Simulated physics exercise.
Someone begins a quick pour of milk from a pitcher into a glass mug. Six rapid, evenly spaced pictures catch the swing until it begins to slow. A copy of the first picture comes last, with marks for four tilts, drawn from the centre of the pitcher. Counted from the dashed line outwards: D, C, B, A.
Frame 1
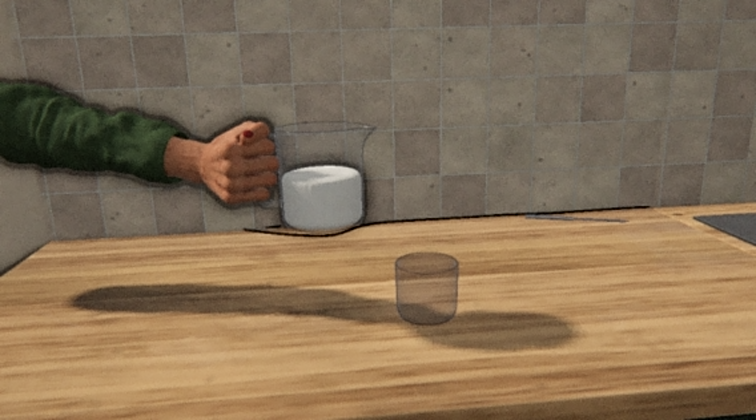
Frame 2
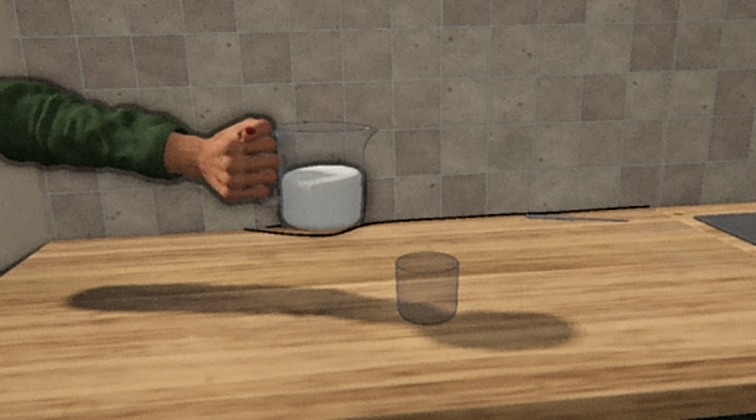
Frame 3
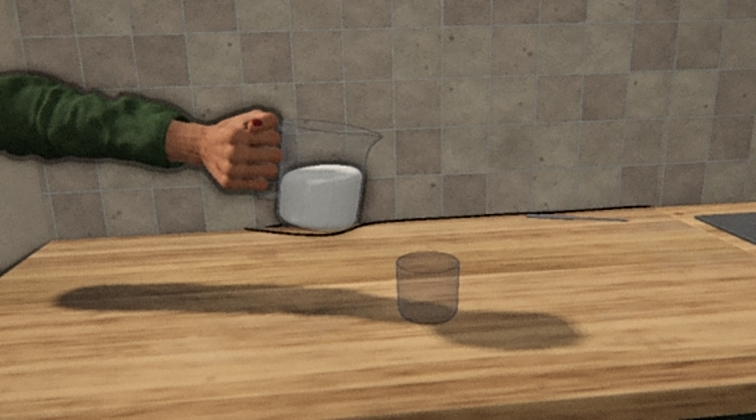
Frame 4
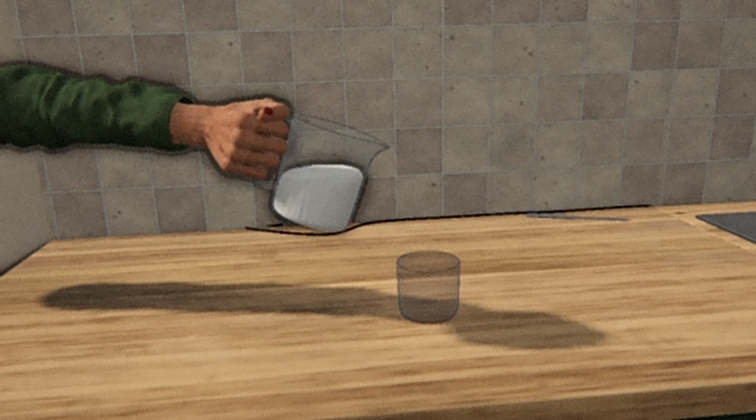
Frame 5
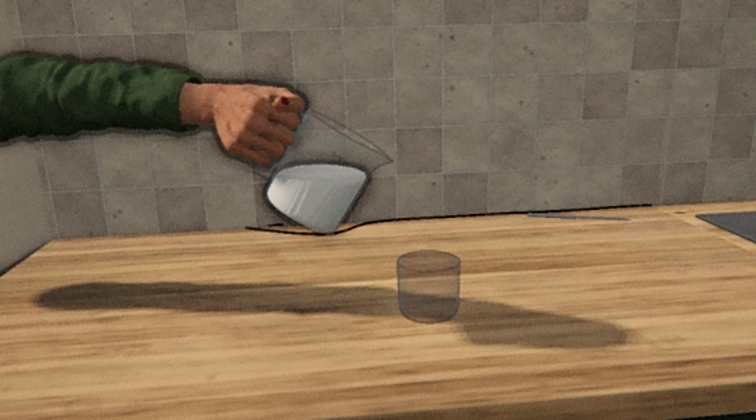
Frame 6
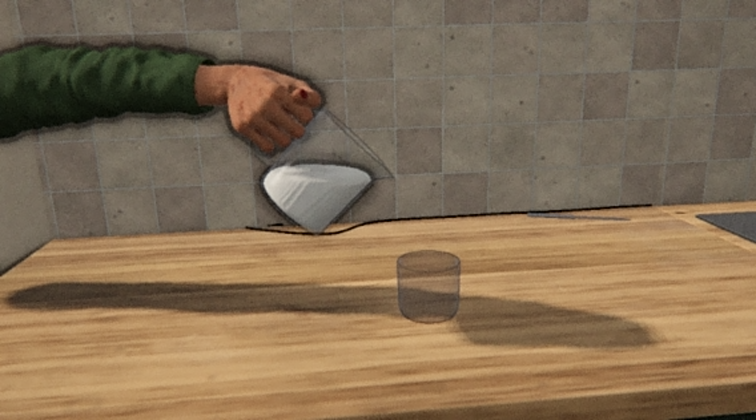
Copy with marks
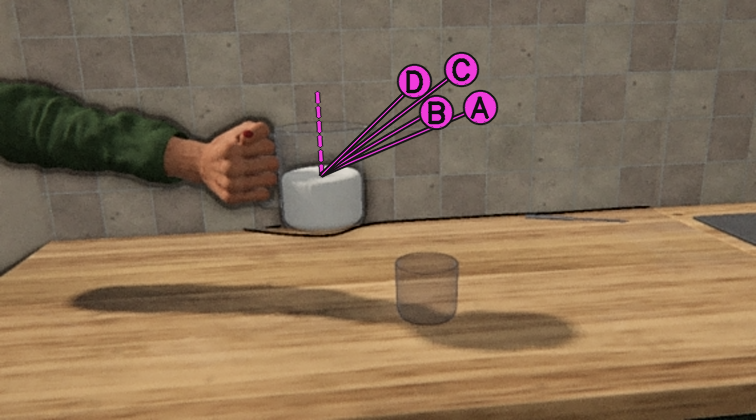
A hand in a green sleeve held a clear pitcher of milk above a wooden counter, near a small empty glass, then raised its wrist and tilted the pitcher steadily to the right.
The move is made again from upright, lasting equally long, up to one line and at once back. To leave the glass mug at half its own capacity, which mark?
Mark A does it best.
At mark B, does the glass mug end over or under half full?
Under half.
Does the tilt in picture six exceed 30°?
Yes, it does.
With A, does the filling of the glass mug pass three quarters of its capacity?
No, less.
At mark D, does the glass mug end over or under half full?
Under half.
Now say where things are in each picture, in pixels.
Upright, lip at (375, 127); rim of the glass mug round (427, 262); nothing has left yet, in the first picture.
Tipped about 2°, lip at (378, 129); nothing has left yet, in the second picture.
Tipped about 9°, lip at (383, 135); nothing has left yet, in the third picture.
Tipped about 19°, lip at (389, 146); nothing has left yet, in the fourth picture.
Tipped about 32°, lip at (393, 161); nothing has left yet, in the fifth picture.
Tipped about 45°, lip at (394, 177); nothing has left yet, in the sixth picture.
On the marked copy, A at (465, 113); B at (419, 117); C at (447, 79); D at (403, 94).
Choosing A, the glass mug ends with about 47 % of what it can hold; 5 % of the milk is spilt.
Choosing B, the glass mug ends with about 29 % of what it can hold; 3 % of the milk is spilt.
Choosing C, the glass mug ends with about 13 % of what it can hold.
Choosing D, the glass mug ends with about 3 % of what it can hold.
